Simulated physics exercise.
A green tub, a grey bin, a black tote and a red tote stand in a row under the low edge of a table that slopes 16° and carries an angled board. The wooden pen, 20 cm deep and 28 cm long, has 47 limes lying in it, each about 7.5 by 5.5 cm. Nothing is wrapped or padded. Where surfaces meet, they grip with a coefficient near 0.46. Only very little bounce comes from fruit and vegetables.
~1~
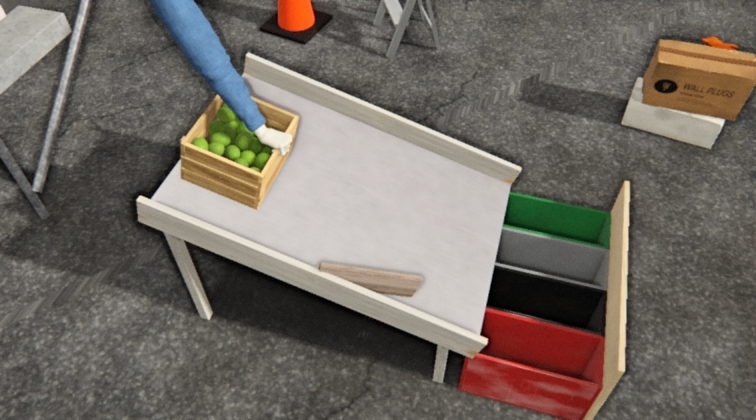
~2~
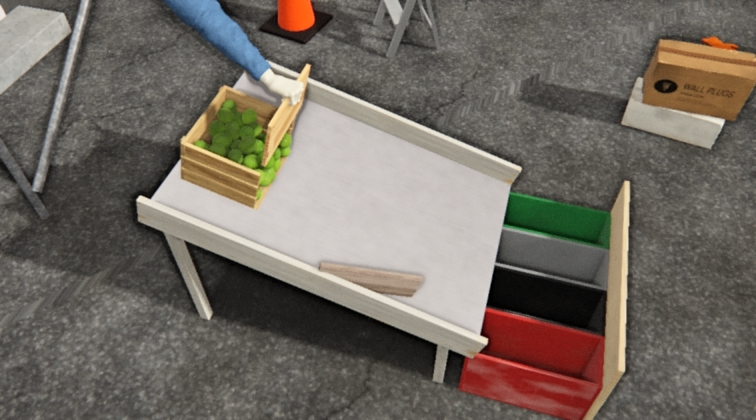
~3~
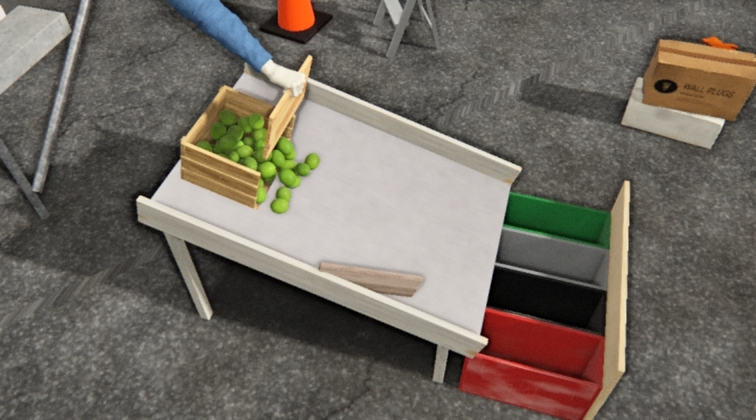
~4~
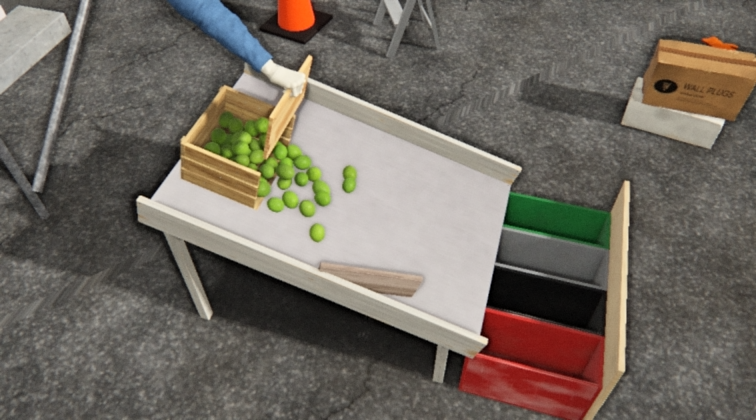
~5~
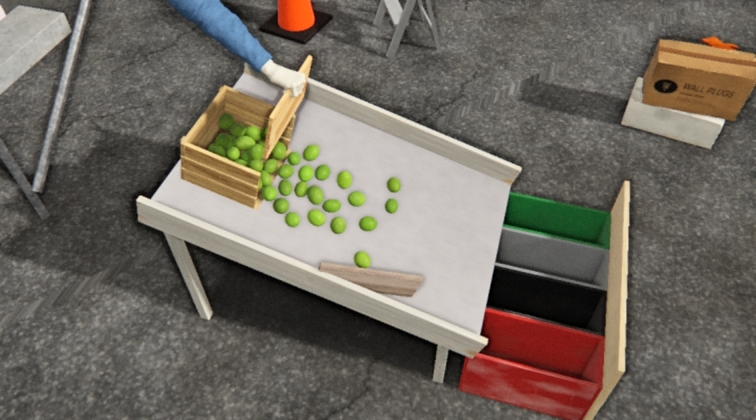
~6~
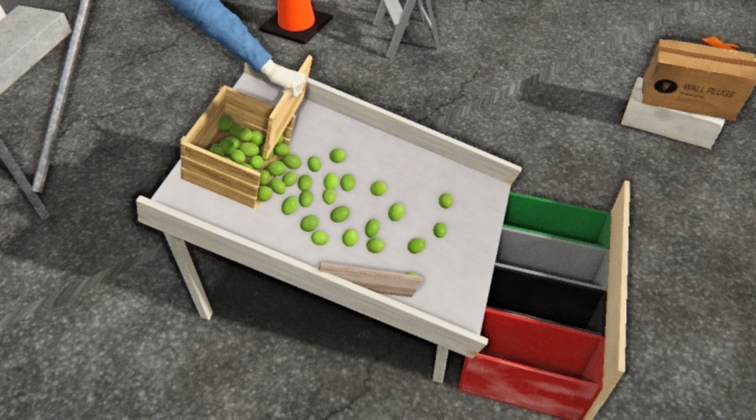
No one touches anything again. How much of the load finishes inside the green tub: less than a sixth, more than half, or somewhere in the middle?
It doesn't reach a sixth of the load.
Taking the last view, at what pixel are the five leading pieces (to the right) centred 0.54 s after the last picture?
Somewhere near pixel (562, 316).
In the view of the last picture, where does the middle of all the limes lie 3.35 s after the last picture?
Look near pixel (555, 327).
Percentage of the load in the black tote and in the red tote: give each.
Roughly 45 and 10 per cent.
Then, 0.54 s after the last picture, 16 still in the wooden pen, 1 in the grey bin, 3 in the black tote, 1 in the red tote, 23 on the slope and 3 in the air.
Then, 1.21 s after the last picture, 13 still in the wooden pen, 2 in the green tub, 7 in the grey bin, 9 in the black tote, 4 in the red tote, 6 on the slope and 6 in the air.
Then, 2.14 s after the last picture, 4 still in the wooden pen, 2 in the green tub, 13 in the grey bin, 14 in the black tote, 4 in the red tote and 10 on the slope.
Outcome (3.35 s after the last picture), 1 still in the wooden pen, 3 in the green tub, 16 in the grey bin, 20 in the black tote, 5 in the red tote and 2 on the slope. Asked share, 3 of 47, 6 per cent.
